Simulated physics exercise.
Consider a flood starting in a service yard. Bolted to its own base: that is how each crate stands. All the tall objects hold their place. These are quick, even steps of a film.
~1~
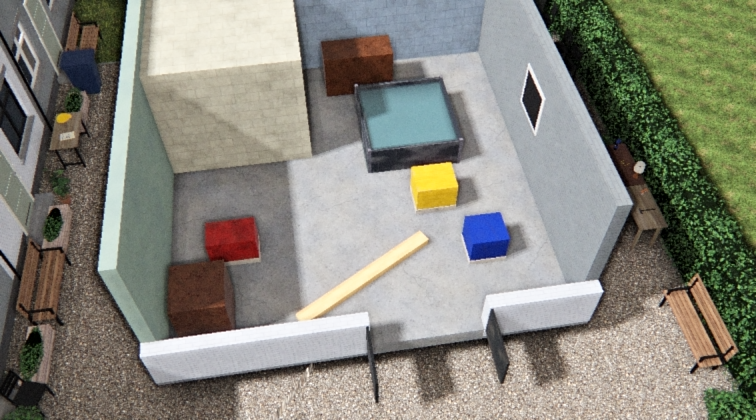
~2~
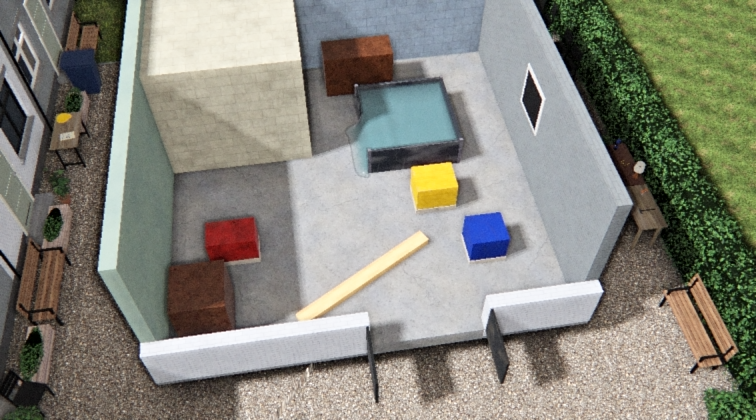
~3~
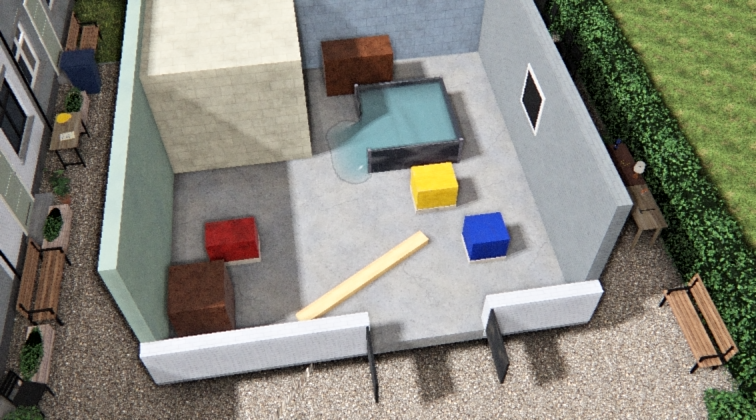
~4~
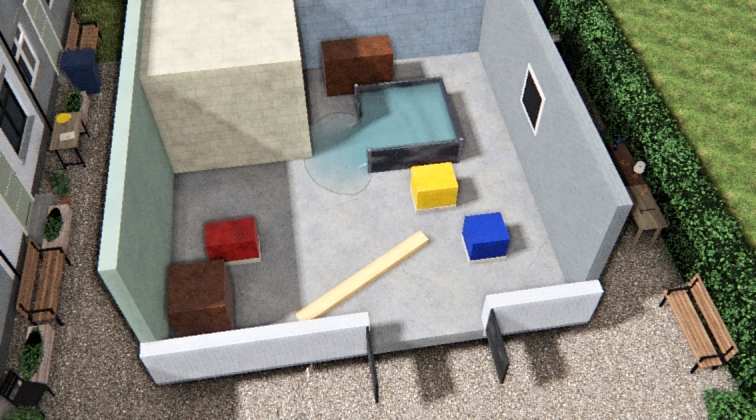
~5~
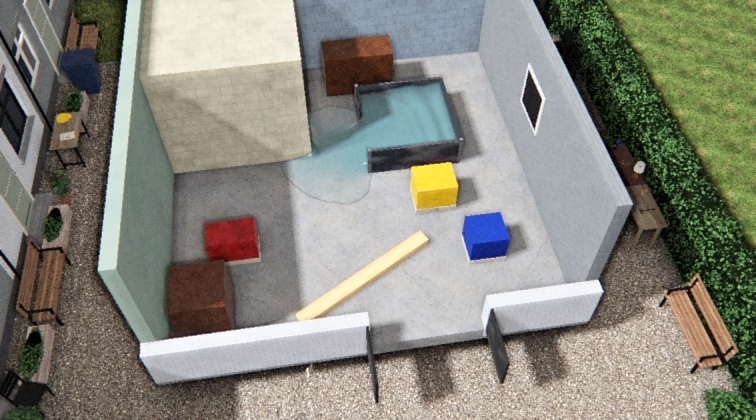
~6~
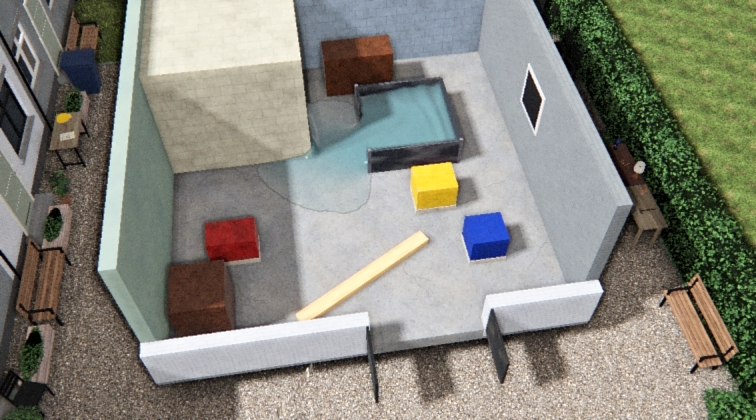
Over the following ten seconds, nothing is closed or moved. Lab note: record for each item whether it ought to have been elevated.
Result: The blue crate has a tall enough plinth; the red crate has too short a plinth; the yellow crate has a tall enough plinth.
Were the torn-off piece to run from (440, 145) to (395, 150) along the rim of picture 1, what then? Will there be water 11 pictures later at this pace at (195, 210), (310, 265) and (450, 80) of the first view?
In sequence: Untouched, inundated, untouched.
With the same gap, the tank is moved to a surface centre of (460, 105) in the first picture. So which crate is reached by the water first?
Yellow crate.
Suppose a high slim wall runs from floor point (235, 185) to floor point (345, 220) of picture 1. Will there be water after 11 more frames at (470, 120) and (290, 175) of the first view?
In order, I'd call them bare and inundated.
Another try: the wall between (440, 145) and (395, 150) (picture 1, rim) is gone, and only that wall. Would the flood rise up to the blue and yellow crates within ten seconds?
As I see it, the blue crate is not reached, and the yellow crate gets reached.
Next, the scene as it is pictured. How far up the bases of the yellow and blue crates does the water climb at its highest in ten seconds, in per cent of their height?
Close to 70 per cent, and close to 60 per cent, in that order.
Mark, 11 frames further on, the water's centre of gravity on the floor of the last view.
I'd say around (342, 153).
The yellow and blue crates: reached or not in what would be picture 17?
My reading: At yellow not yet; at blue no.
A moment on, water covers 25 % of the floor; the blue crate not reached, the red crate water round its plinth, the yellow crate not reached.
Next, water covers 35 % of the floor; the blue crate not reached, the red crate water round its plinth, the yellow crate not reached.
Then, water covers 55 % of the floor; the blue crate not reached, the red crate water round its plinth, the yellow crate not reached.
Later, water covers 70 % of the floor; the blue crate not reached, the red crate water round its plinth, the yellow crate not reached.
In the end, water covers 90 % of the floor; the blue crate stayed above the water, the red crate was topped, the yellow crate stayed above the water.
